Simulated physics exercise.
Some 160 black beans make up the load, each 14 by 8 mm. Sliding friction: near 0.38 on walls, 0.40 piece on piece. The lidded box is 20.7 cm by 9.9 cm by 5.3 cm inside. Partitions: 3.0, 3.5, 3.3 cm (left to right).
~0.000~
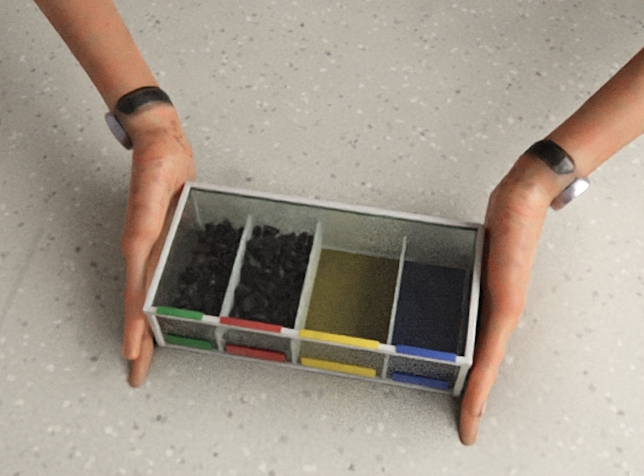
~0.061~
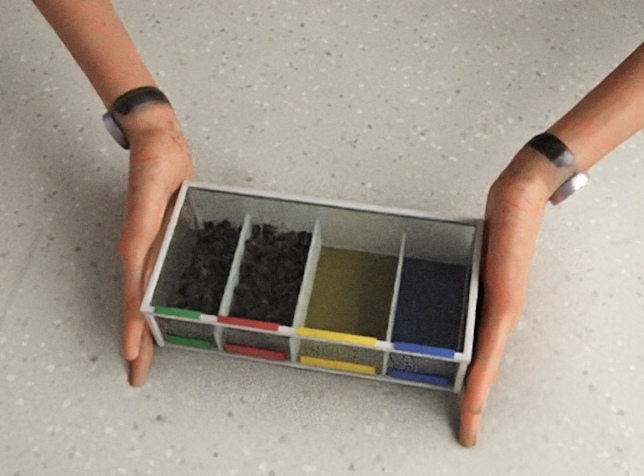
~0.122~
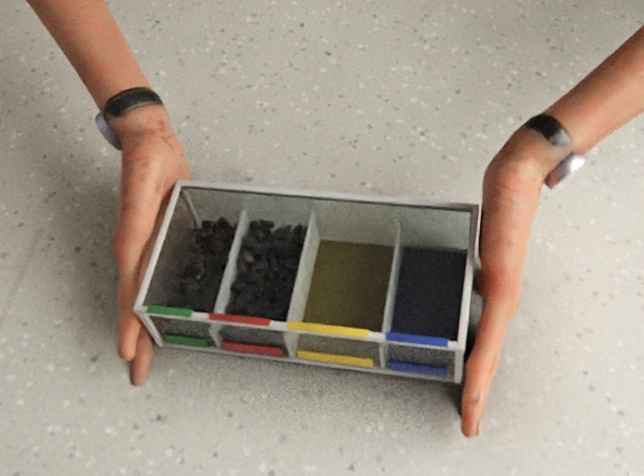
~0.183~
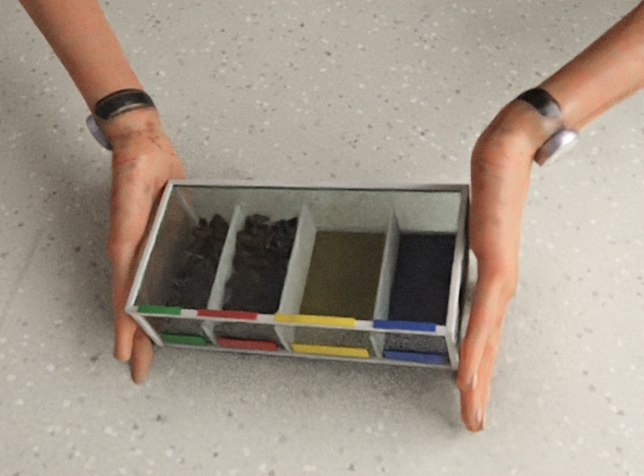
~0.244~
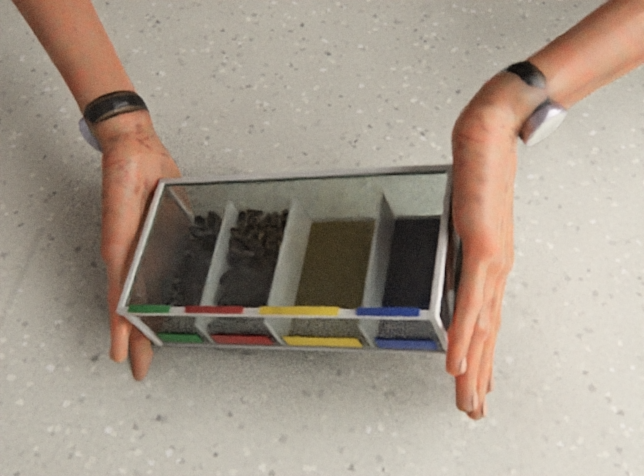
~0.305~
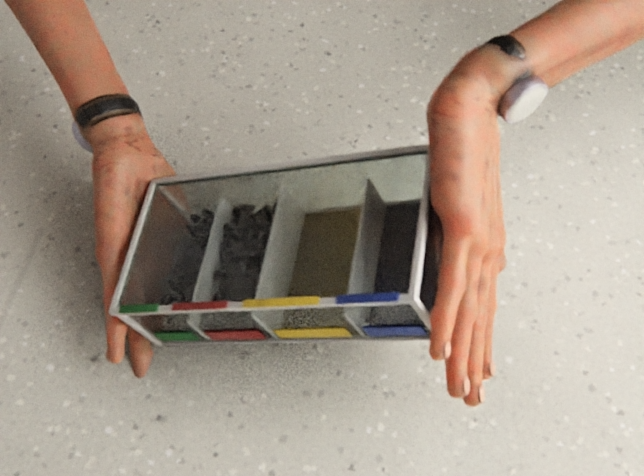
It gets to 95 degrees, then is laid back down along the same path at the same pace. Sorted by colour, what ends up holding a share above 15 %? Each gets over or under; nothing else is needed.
Red ends over. Blue ends under. Green ends over. Yellow ends under.
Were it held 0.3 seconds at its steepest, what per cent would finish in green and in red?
Result - green: 80 %; red: 20 %.
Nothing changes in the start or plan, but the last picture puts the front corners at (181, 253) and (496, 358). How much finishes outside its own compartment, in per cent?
It comes to around 65 per cent in that case.
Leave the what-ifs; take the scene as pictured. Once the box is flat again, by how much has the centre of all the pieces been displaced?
2.5 cm, roughly.
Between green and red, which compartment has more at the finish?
Green.
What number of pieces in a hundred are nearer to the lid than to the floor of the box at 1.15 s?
I'd say around 40 percent of the pieces.
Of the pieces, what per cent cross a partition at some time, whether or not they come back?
40 per cent, give or take.
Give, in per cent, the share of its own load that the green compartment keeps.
Share retained: Some 100 per cent.
After 1.15 s, tilt 94 degrees; red 40 %, green 60 %.
After 1.71 s, tilt 40 degrees; red 20 %, green 80 %.
After 2.33 s, tilt 0 degrees; red 20 %, green 80 %.
By 2.6 s all is still; red 20 %, blue 0 %, green 80 %, yellow 0 %.
